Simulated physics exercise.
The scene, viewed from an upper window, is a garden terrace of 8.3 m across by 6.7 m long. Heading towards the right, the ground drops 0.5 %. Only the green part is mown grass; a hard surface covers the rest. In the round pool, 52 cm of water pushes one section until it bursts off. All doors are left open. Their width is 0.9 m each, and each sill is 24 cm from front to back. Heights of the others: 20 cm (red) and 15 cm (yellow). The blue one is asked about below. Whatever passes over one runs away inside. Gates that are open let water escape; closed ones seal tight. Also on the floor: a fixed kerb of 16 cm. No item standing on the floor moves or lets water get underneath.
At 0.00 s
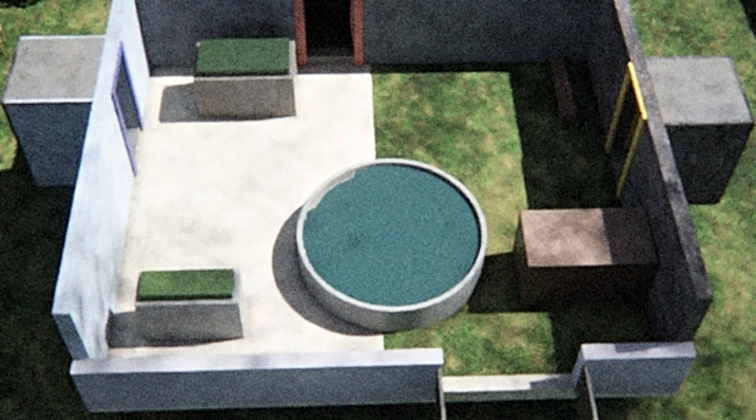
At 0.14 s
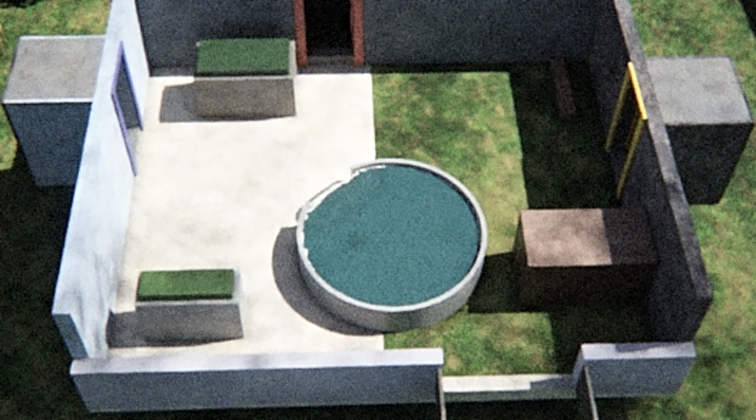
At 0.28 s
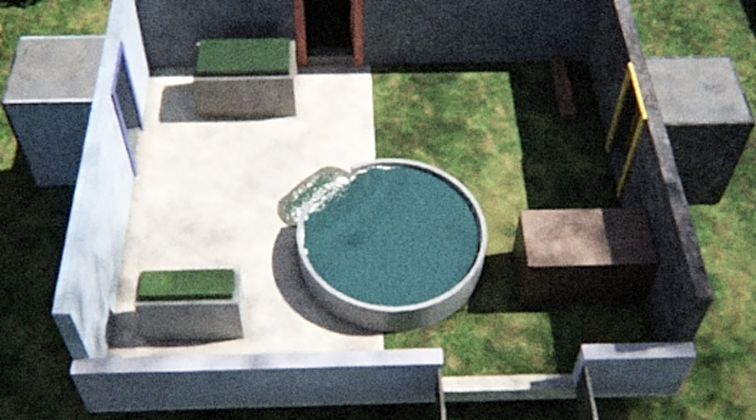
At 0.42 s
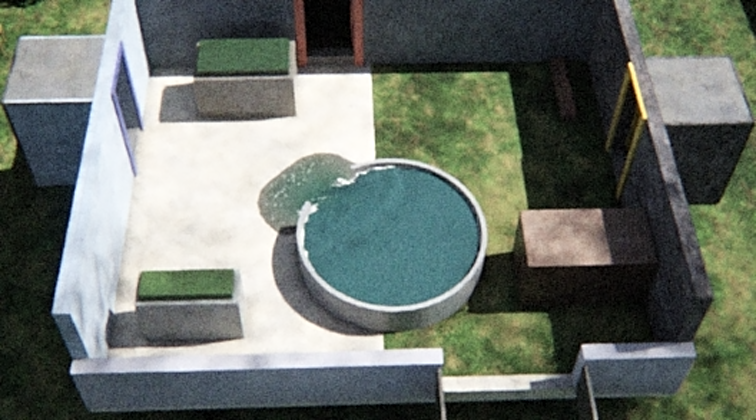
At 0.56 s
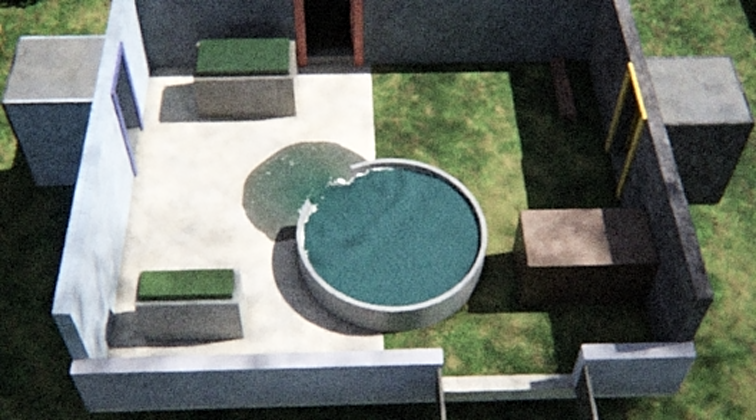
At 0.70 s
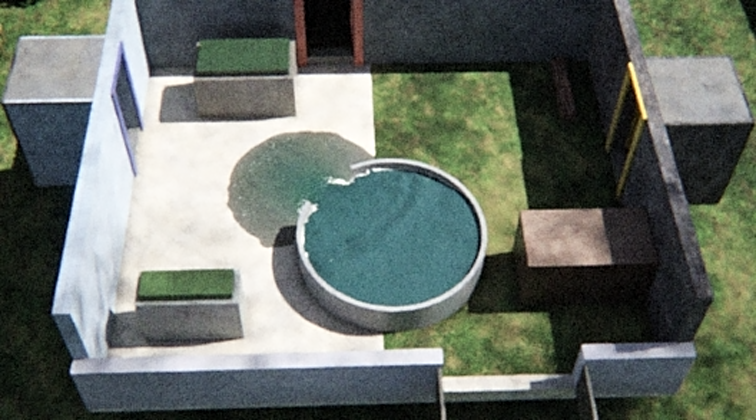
Walled garden terrace from above, water spilling over the round pool's far left rim and spreading across the pale paving.
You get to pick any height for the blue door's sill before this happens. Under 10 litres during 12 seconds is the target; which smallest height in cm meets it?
It is met at about 24 cm and above.
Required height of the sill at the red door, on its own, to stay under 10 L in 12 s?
Red would need about 14.5 cm on its own.
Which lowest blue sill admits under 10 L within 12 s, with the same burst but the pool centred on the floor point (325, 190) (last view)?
Some 31 cm.
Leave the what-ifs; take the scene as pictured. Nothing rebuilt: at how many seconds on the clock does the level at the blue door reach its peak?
Near 2.8 seconds.
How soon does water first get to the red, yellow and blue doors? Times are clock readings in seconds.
Red: 2.0 s; yellow: 11.0 s; blue: 1.8 s.
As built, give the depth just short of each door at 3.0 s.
Red door: 17 cm; yellow door: 0 cm; blue door: 25 cm.
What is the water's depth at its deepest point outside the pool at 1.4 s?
Max depth: Around 28 cm.
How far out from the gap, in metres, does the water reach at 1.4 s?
Around 3.2 m out.
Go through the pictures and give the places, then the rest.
The first frame shows still water, 52 cm deep, in the round pool at (392, 233); the blue door at (127, 111) is dry.
In the second frame, the front is at (302, 211), 0.3 m from the gap on the far side; 0.2 m2 of floor is wet, 52 cm left at the back.
In the third frame, the gap is on the far side, the front 0.7 m out at (285, 200); the back of the round pool holds 52 cm.
In the fourth frame, water pours out on the far side and has run 1.1 m, to (275, 181); about 6 cm deep outside, 52 cm at the back.
In the fifth frame, the front is at (258, 171), 1.4 m from the gap on the far side; 2.6 m2 of floor is wet, 52 cm left at the back.
In the sixth frame, the front is at (244, 161), 1.8 m from the gap on the far side; 3.6 m2 of floor is wet, 52 cm left at the back; 1.9 m in a straight line remain to the blue door at (127, 111).
After 1.4 s water covers 15 % of the floor, deepest (28 cm) near (324, 199); it has not reached the blue door.
After 3.0 s water covers 30 % of the floor, deepest (27 cm) near (140, 139); 25 cm at the blue door, 49 litres in over its 11 cm sill.
After 12.0 s water covers 85 % of the floor, deepest (10 cm) near (106, 374); 9 cm at the blue door, 193 litres in over its 11 cm sill.
At the blue door as built, the water arrived by 1.8 s and peaked near 25 cm at 2.8 s.
Run again over the same 12 s with other heights there, 35 litres in over 19 cm, 0 litres over 30 cm. The limit of 10 litres is kept from about 24 cm up.
